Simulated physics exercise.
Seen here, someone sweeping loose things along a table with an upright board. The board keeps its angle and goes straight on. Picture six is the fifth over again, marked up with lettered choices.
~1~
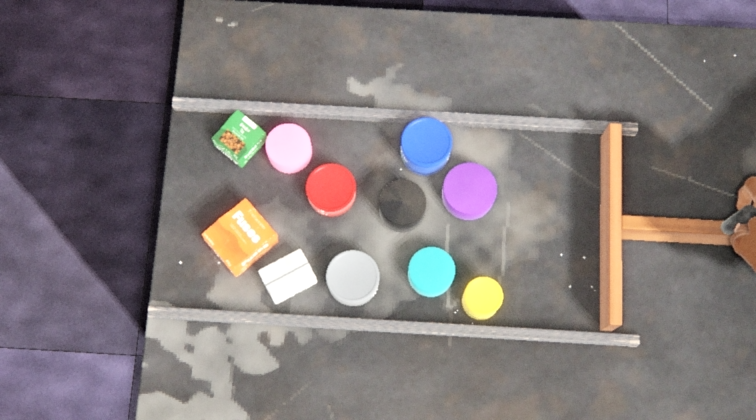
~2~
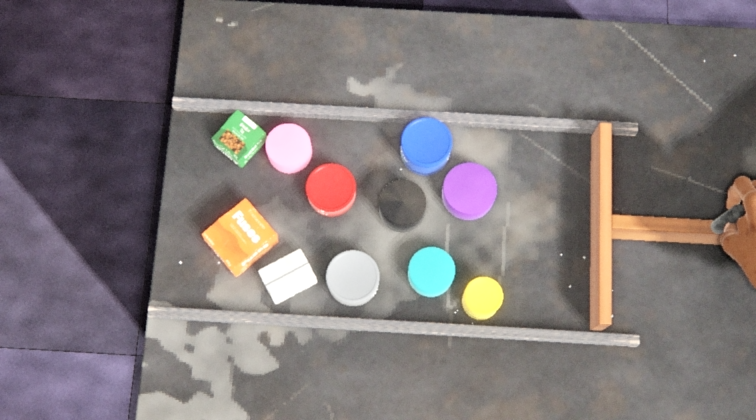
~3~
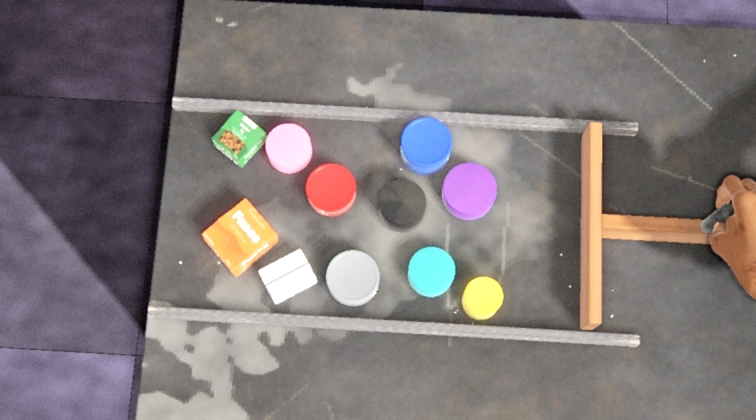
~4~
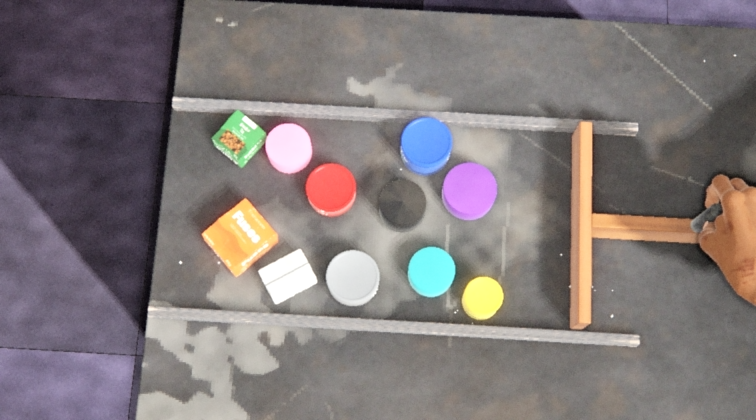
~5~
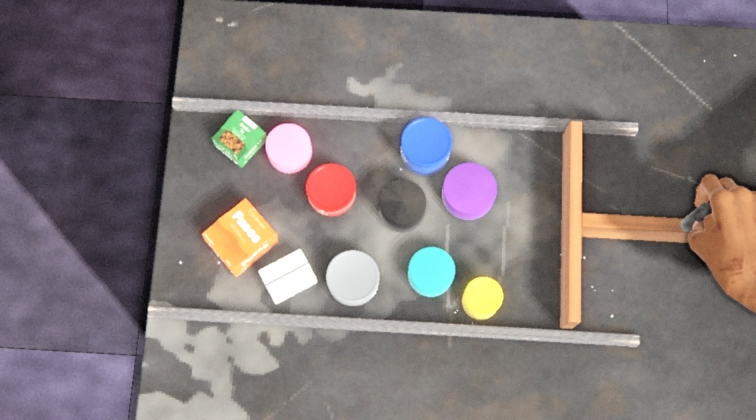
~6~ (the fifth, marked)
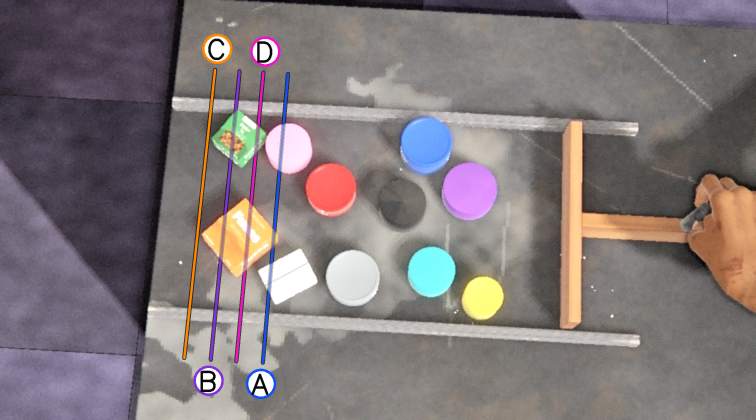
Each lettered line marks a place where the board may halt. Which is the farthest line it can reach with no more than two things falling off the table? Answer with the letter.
A.
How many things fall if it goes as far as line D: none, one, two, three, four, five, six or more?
By then, three.
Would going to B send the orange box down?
Yes.
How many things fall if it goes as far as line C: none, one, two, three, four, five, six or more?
By then, six or more.
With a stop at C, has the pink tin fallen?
Yes.
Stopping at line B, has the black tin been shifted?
Yes.
On the marked copy, A at (276, 213); B at (226, 210); C at (200, 209); D at (250, 212).
Following A. Soon after the start, board (467, 213); yellow tub (437, 301); turquoise pot (419, 265).
Later, board (361, 207); green box (237, 135); white box (238, 291).
In the end, board (278, 202); green box (168, 130); white box (156, 287); none fallen.
As for the rest, B drops five; C drops seven; D drops three.
